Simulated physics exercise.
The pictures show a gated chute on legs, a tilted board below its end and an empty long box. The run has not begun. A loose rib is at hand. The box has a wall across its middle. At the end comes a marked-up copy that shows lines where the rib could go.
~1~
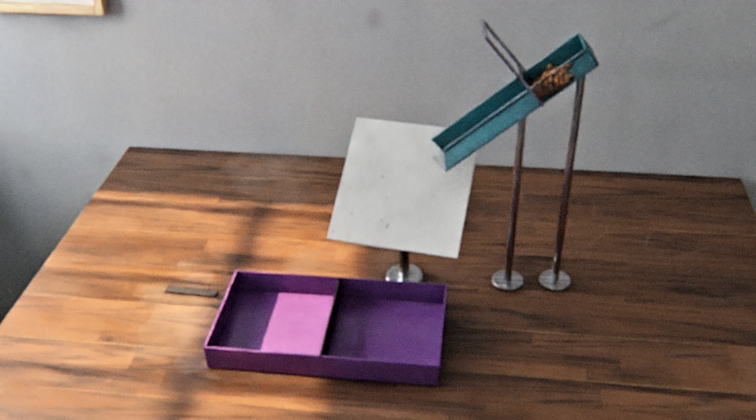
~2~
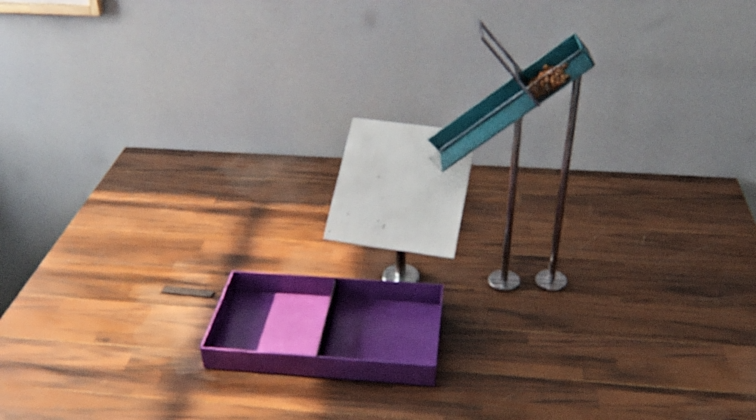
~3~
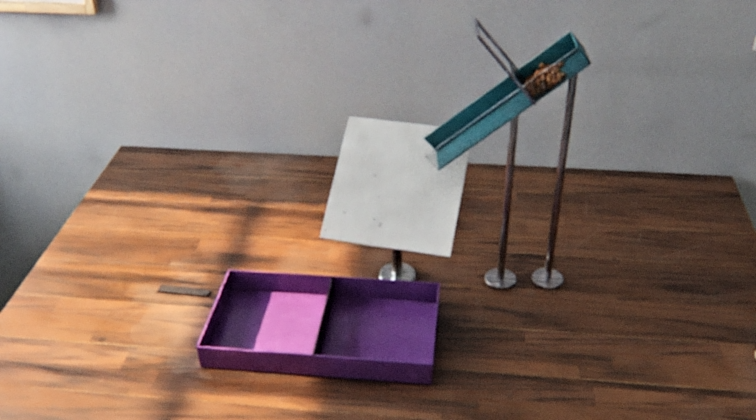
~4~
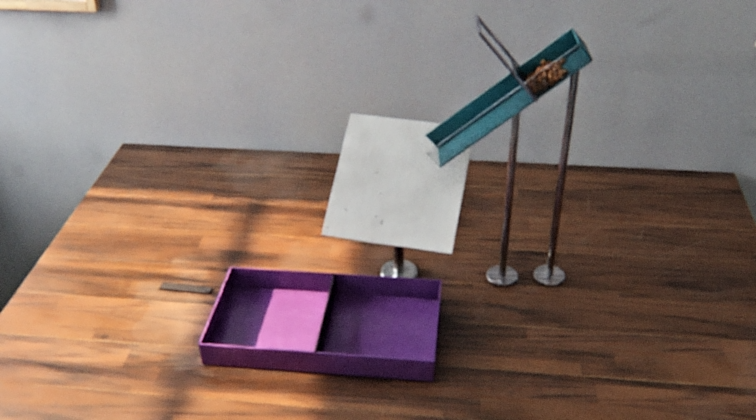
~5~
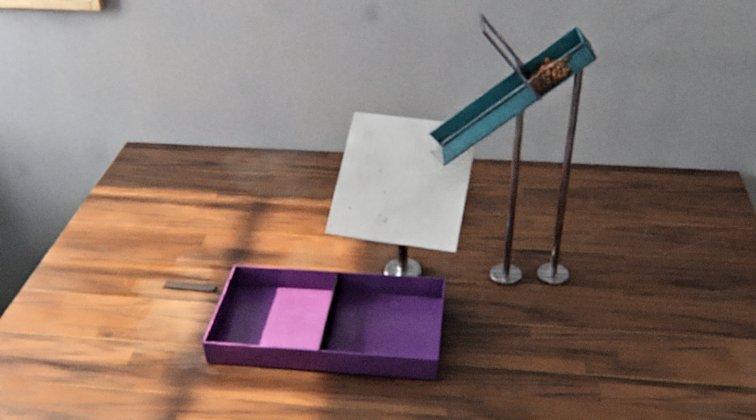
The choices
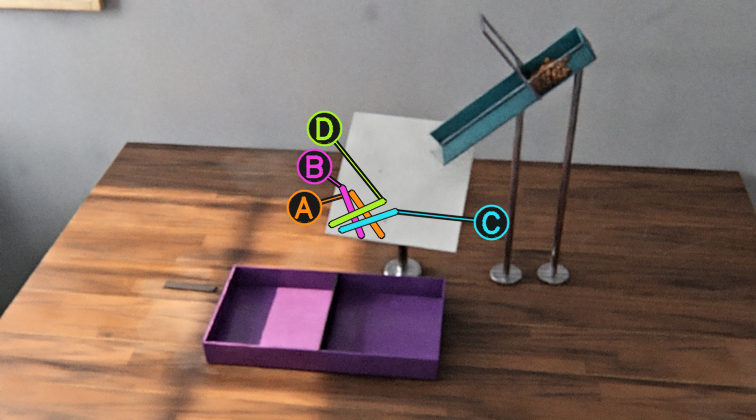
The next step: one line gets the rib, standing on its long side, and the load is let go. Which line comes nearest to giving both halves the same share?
D works best here.
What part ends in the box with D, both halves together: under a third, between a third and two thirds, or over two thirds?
It is over two thirds.
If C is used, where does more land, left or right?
More lands on the left.
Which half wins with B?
Right.
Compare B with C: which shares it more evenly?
That would be C.
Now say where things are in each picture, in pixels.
The first picture shows load behind the gate (551, 78), cereal balls; lip of the chute (445, 162), sloping fairly steeply.
The second picture shows middle of the board (401, 185), tilted fairly steeply; middle of its low edge (387, 248); of its high edge (414, 125).
The third picture shows front corners of the box (197, 346) and (432, 364); front end of its middle wall (313, 355); gate still shut (515, 74).
The fourth picture shows middle of the load (545, 73); lip (439, 158).
The fifth picture shows middle of the load (549, 71); lip (443, 156).
On the marked copy, line A from (351, 193) to (381, 235); line B from (342, 187) to (361, 235); line C from (395, 211) to (341, 229); line D from (383, 201) to (331, 224).
With A, of what is caught, just a few in the left half, almost all in the right.
With B, of what is caught, just a few in the left half, almost all in the right.
With C, of what is caught, the larger part in the left half, roughly a quarter in the right.
With D, of what is caught, roughly half in the left half, roughly half in the right.
